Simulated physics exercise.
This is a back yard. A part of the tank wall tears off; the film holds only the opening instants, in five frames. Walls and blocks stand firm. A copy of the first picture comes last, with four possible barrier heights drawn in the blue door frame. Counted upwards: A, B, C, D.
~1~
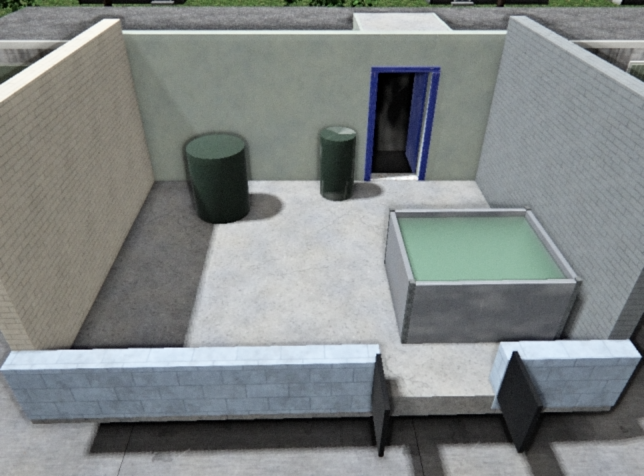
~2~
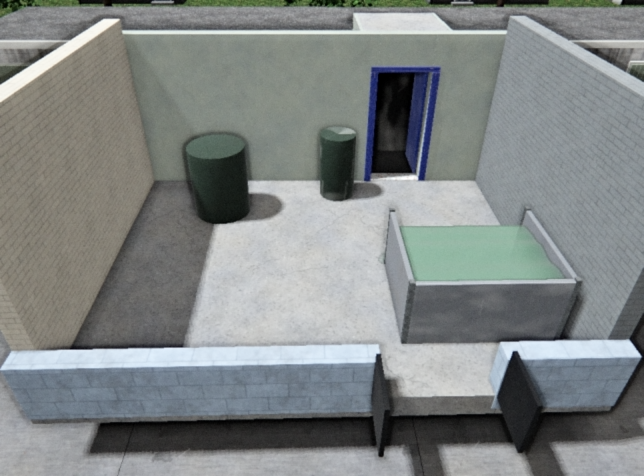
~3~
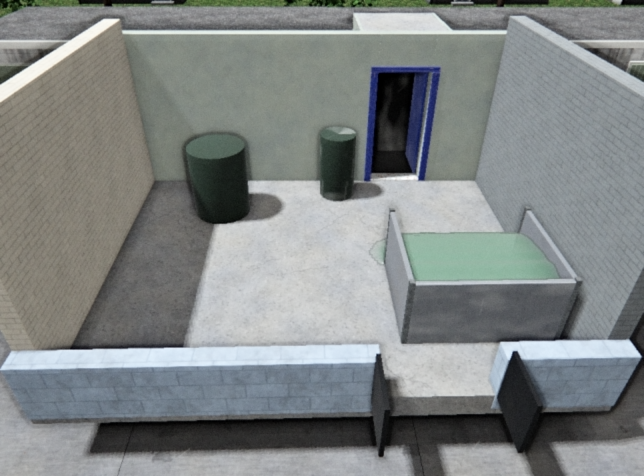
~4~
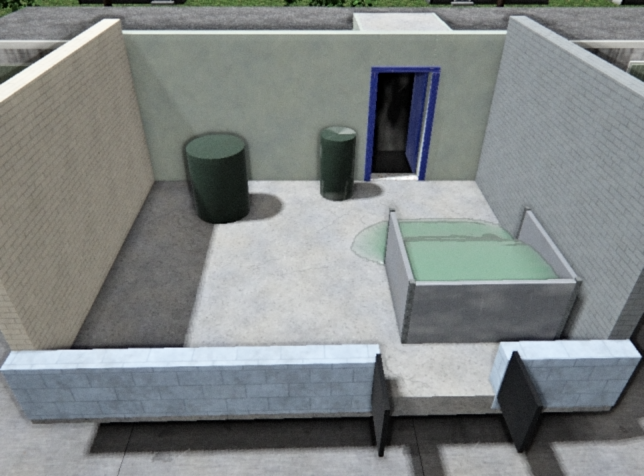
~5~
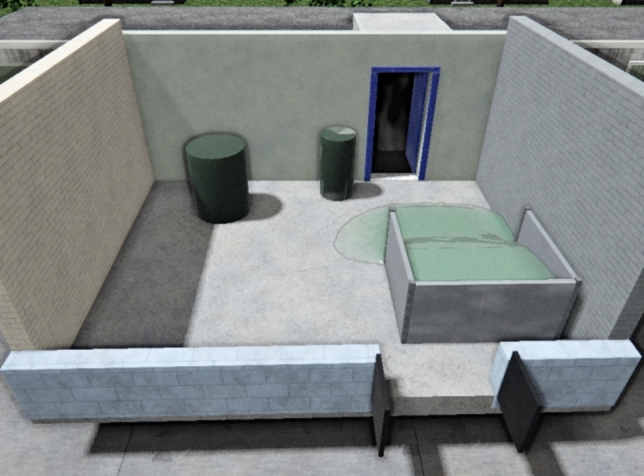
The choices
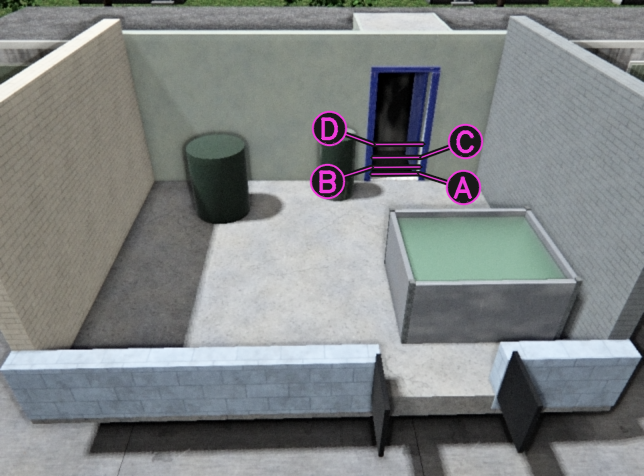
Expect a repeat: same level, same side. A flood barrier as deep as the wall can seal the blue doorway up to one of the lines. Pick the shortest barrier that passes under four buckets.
Use height C.
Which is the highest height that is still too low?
The answer is B.
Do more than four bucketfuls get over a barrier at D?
No, that is safe.
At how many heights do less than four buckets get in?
Two of the four.
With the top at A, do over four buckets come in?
Yes, it does.
On the marked copy, A at (395, 173); B at (396, 167); C at (397, 157); D at (398, 144); from the bottom up A, B, C, D.
If A is chosen, dozens of bucketfuls pour in.
If B is chosen, about 13 bucketfuls get in.
If C is chosen, a splash gets over, under a bucket.
If D is chosen, nothing gets over.
